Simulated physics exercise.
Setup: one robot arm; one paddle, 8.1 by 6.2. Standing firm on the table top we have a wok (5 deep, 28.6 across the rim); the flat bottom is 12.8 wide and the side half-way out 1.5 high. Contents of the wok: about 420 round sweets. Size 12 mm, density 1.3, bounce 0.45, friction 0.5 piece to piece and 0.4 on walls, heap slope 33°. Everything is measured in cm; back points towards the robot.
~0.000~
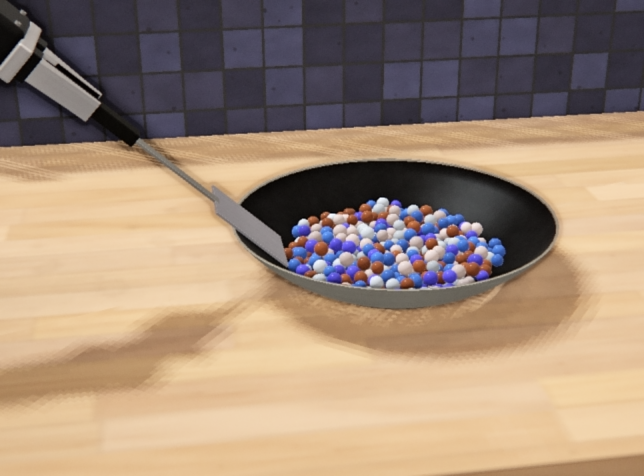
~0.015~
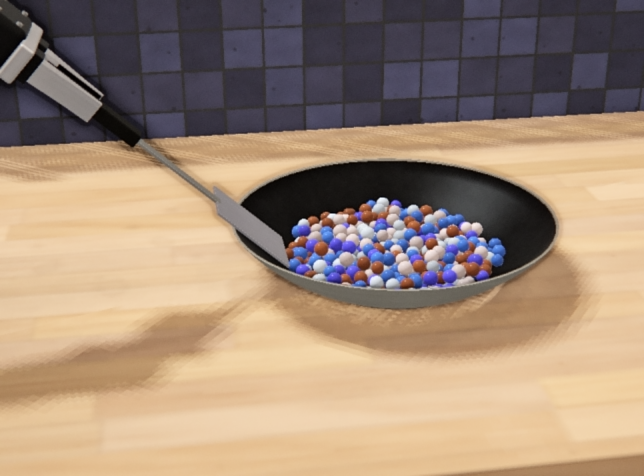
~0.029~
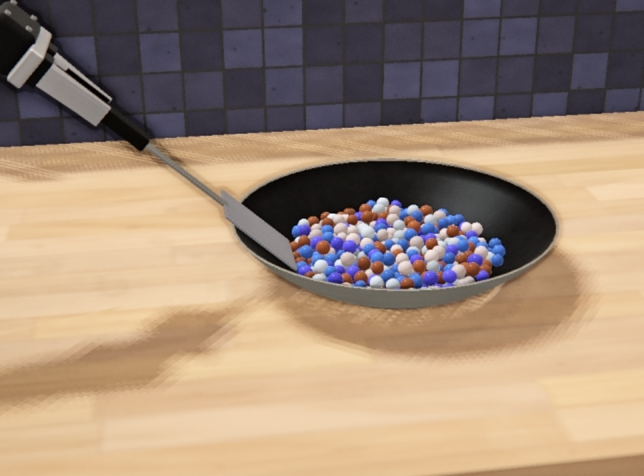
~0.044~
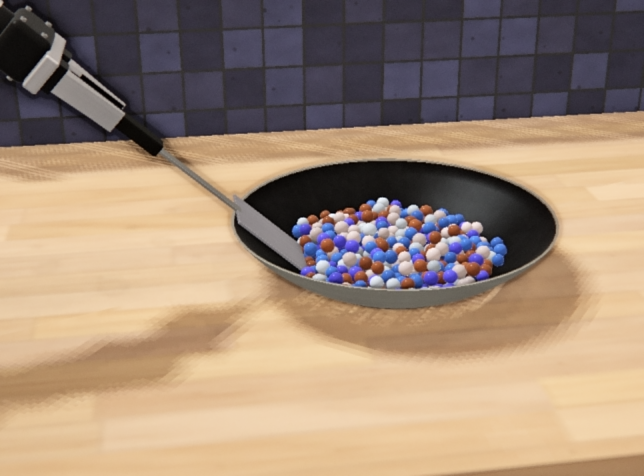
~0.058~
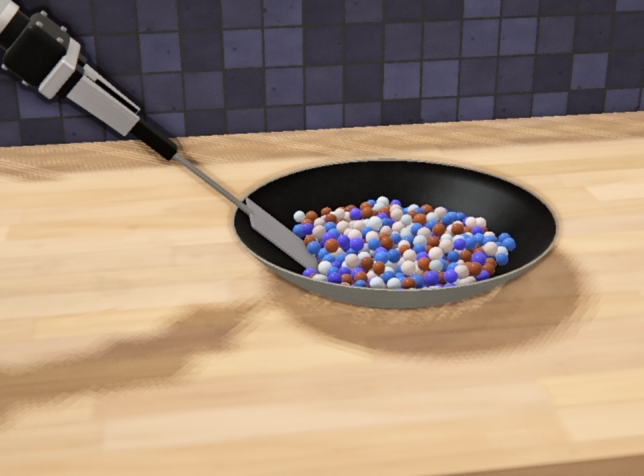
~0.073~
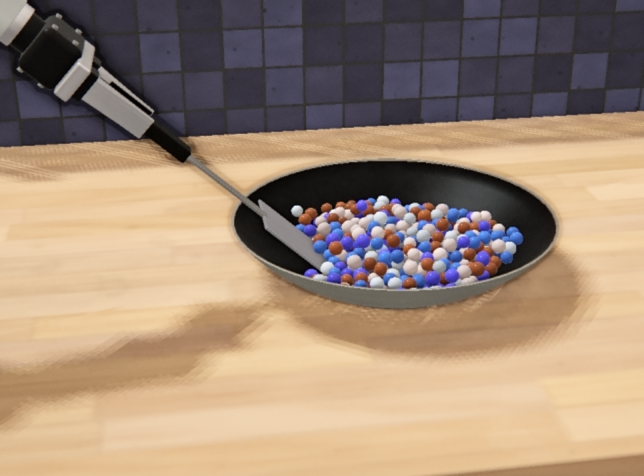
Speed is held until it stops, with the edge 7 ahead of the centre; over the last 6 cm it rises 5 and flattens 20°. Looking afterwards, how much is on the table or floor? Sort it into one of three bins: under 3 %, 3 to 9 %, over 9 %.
Bin: 3 to 9 %.
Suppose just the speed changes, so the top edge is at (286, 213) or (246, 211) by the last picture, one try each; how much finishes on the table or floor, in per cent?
Try one roughly 10 per cent; try two roughly 0 per cent.
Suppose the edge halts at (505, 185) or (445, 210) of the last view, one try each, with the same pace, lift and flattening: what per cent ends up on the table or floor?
Respectively about 10 and 0 percent end on the table or floor.
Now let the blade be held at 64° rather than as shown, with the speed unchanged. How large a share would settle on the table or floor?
Roughly 5 per cent.
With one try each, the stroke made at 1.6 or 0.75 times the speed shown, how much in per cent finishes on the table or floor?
Around 10 per cent, then around 0 per cent, would end on the table or floor.
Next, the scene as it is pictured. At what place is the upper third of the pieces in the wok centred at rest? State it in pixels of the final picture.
It is centred around (485, 230).
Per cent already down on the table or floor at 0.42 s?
Around 4 percent.
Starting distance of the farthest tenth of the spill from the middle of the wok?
Around 45 centimetres from the centre.
After 0.13 s, sloping 43°, highest piece 5 above the table; 415 in the wok.
After 0.19 s, sloping 36°, highest piece 5 above the table; 415 in the wok.
After 0.42 s, sloping 23°, highest piece 6 above the table; 396 in the wok, 15 on the table or floor, 4 on the blade or in flight.
After 1.47 s, sloping 23°, highest piece 5 above the table; 396 in the wok, 19 on the table or floor.
In the end, 396 in the wok, 19 on the table or floor. That is 5 % on the table or floor.
